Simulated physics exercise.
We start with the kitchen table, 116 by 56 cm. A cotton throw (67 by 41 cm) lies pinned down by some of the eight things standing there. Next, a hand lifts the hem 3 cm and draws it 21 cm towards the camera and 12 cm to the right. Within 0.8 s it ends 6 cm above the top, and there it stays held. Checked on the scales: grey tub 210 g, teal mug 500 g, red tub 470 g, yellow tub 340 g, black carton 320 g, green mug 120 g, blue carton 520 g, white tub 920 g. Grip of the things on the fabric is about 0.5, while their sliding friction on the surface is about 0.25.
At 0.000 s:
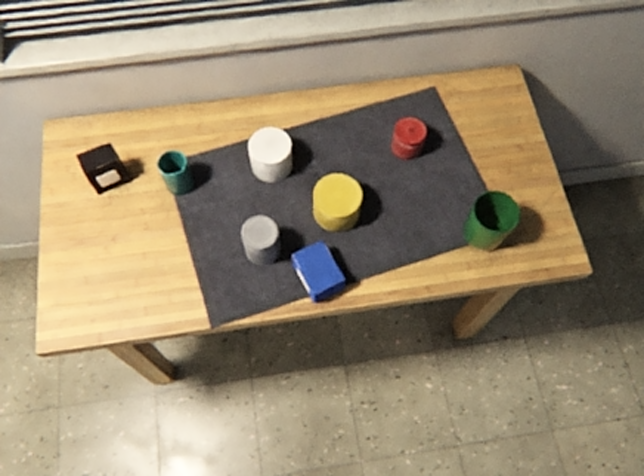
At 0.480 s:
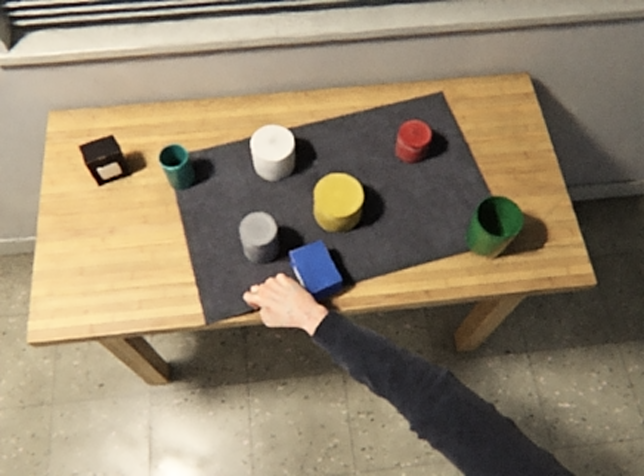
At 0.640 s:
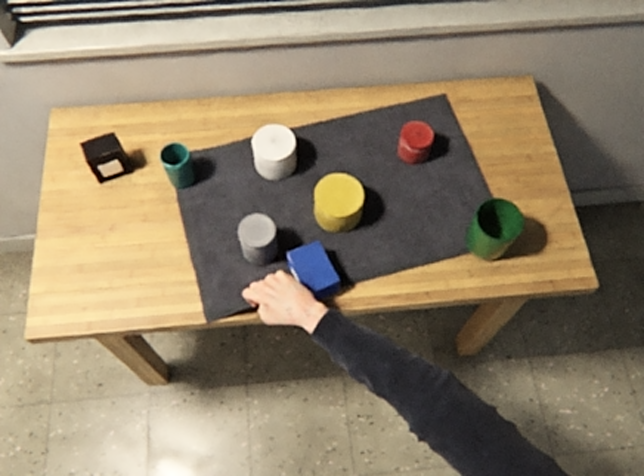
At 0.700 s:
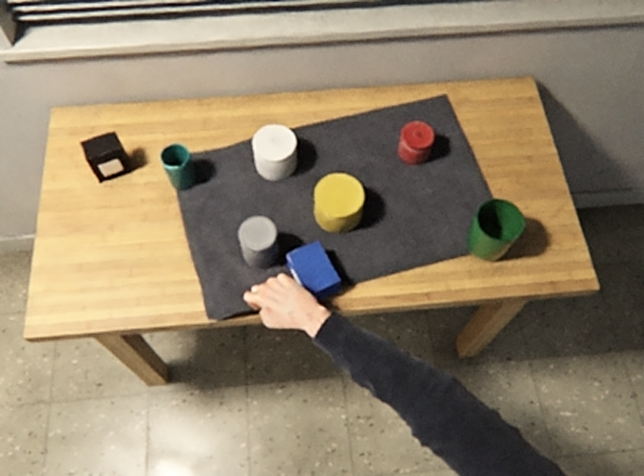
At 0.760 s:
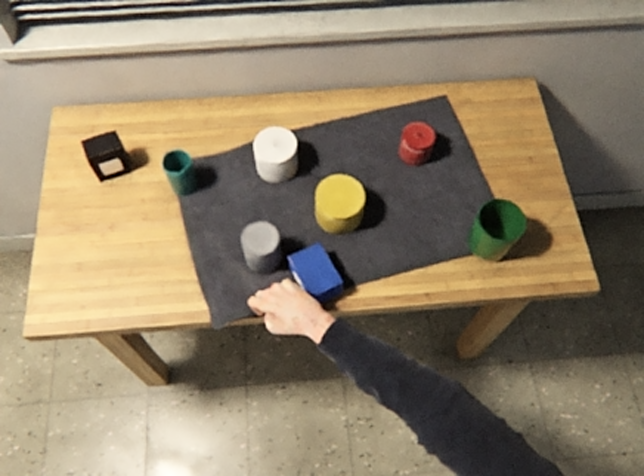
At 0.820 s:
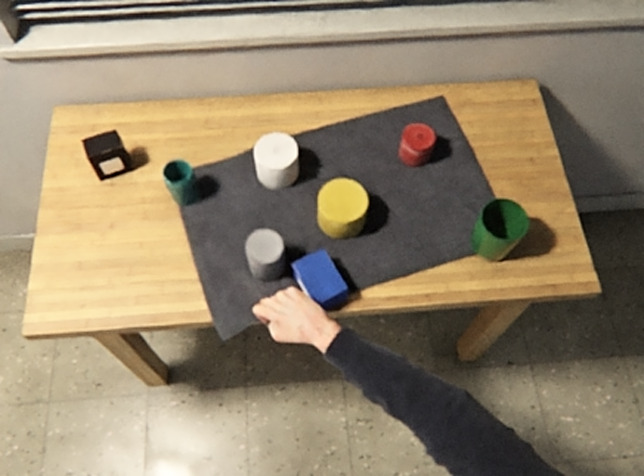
A hand grips the dark cloth's near edge and pulls it slightly towards the camera, shifting objects on it.
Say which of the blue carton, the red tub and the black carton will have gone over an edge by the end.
As I see it, blue carton: Off; red tub: On; black carton: On.
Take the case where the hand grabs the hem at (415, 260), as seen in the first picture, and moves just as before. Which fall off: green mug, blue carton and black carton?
Log - green mug: Off the top; blue carton: Off the top; black carton: Still on top.
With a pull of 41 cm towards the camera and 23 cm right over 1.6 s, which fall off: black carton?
Result - black carton: Still on top.
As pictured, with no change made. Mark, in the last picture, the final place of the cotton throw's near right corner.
(525, 281).
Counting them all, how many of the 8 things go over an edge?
Counted result: 4.
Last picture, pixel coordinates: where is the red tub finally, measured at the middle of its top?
You'll find it ending up somewhere near (400, 199).
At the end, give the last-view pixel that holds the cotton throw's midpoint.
(350, 267) or thereabouts.
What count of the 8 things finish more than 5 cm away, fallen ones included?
I count 7.
After 1.0 s, 90 % of the cotton throw is still over the top; blue carton 8 cm off its start, red tub 3 cm off its start, teal mug 12 cm off its start.
After 1.1 s, 80 % of the cotton throw is still over the top; blue carton 14 cm off its start, red tub 8 cm off its start, teal mug 21 cm off its start.
After 1.3 s, 70 % of the cotton throw is still over the top; blue carton over the edge, red tub 13 cm off its start at (405, 182), teal mug 28 cm off its start at (188, 275).
After 1.4 s, 65 % of the cotton throw is still over the top; blue carton over the edge, red tub 16 cm off its start, teal mug 32 cm off its start.
After 3.0 s, 60 % of the cotton throw is still over the top; blue carton over the edge, red tub 17 cm off its start at (400, 199), black carton 0 cm off its start at (102, 142), yellow tub over the edge.
